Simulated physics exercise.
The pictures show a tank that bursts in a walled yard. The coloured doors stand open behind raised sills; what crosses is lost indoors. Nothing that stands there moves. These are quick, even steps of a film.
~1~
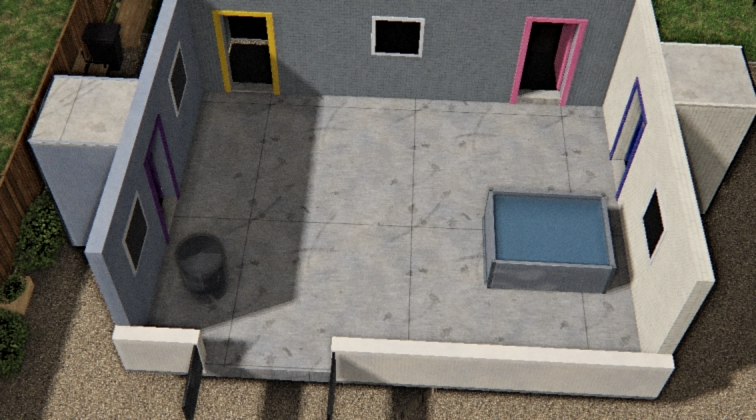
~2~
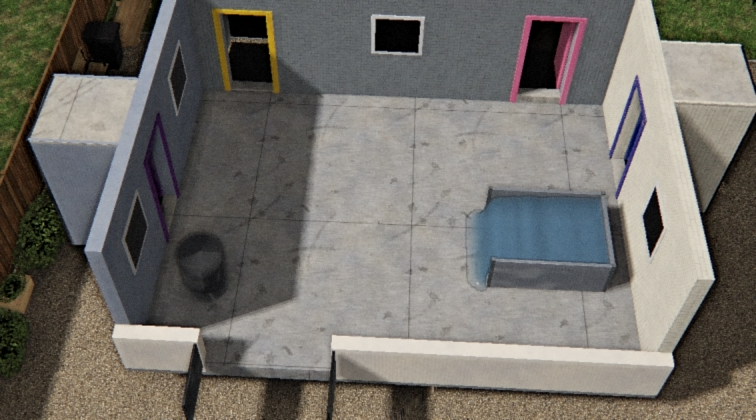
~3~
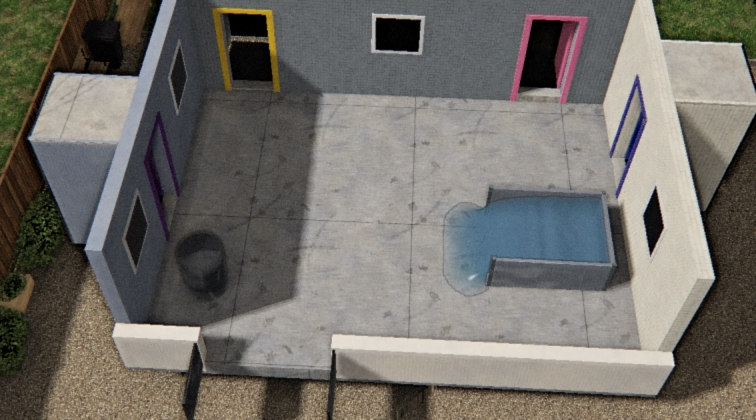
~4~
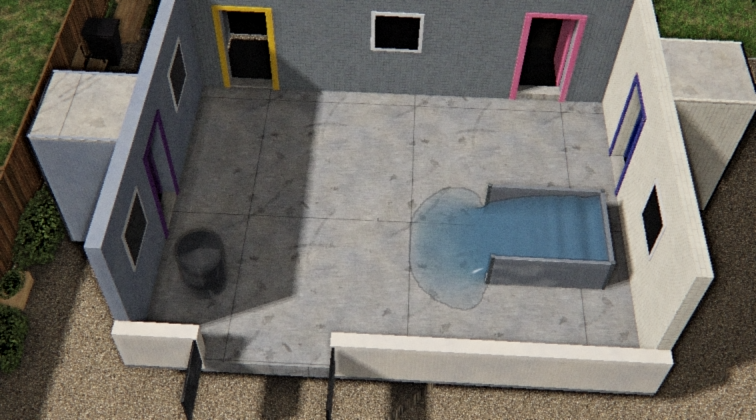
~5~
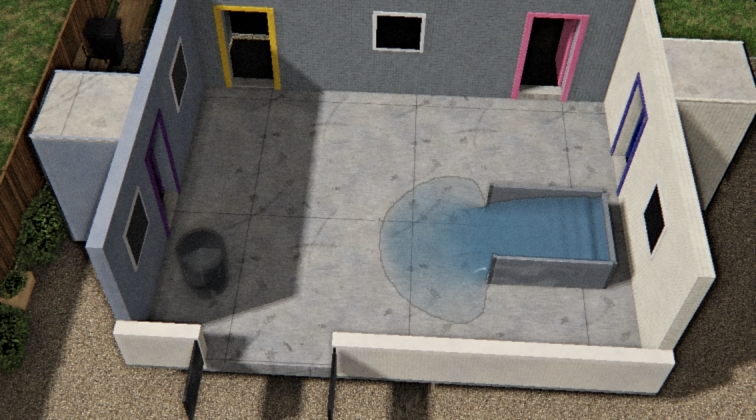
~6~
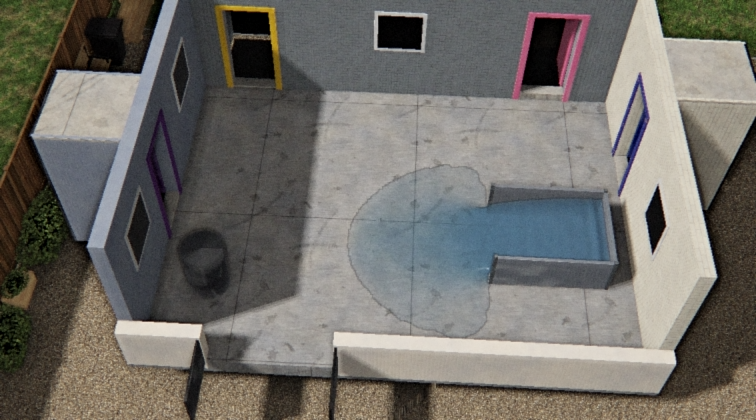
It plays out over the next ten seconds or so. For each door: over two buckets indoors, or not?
The yellow door takes more than that; the purple door takes more than that; the pink door stays under that; the blue door stays under that.
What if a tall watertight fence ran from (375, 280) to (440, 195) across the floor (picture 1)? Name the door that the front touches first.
First comes the pink door.
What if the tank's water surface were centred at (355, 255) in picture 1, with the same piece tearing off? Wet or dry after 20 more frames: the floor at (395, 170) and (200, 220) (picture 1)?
In that order: No water, flooded.
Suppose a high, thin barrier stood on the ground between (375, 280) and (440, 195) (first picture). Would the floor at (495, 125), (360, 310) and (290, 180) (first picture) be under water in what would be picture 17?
As listed: Awash, wet, free of water.
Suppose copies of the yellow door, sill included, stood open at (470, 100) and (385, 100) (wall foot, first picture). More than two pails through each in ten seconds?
One after the other: Holds, takes less.
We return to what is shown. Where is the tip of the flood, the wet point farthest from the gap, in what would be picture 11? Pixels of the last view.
Roughly at (225, 210).
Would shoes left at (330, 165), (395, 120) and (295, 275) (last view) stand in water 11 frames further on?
One after the other: Flooded, awash, covered.
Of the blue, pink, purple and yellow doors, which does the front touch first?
I say the purple one.
A moment on, water covers 35 % of the floor; the yellow door not reached, the purple door not reached, the pink door not reached, the blue door not reached.
Next, water covers 55 % of the floor; the yellow door not reached, the purple door under two buckets in, the pink door not reached, the blue door not reached.
Then, water covers 60 % of the floor; the yellow door under two buckets in, the purple door over two buckets in, the pink door not reached, the blue door not reached.
Later, water covers 60 % of the floor; the yellow door over two buckets in, the purple door far over two buckets in, the pink door not reached, the blue door not reached.
In the end, water covers 65 % of the floor; the yellow door far over two buckets in, the purple door far over two buckets in, the pink door not reached, the blue door not reached.
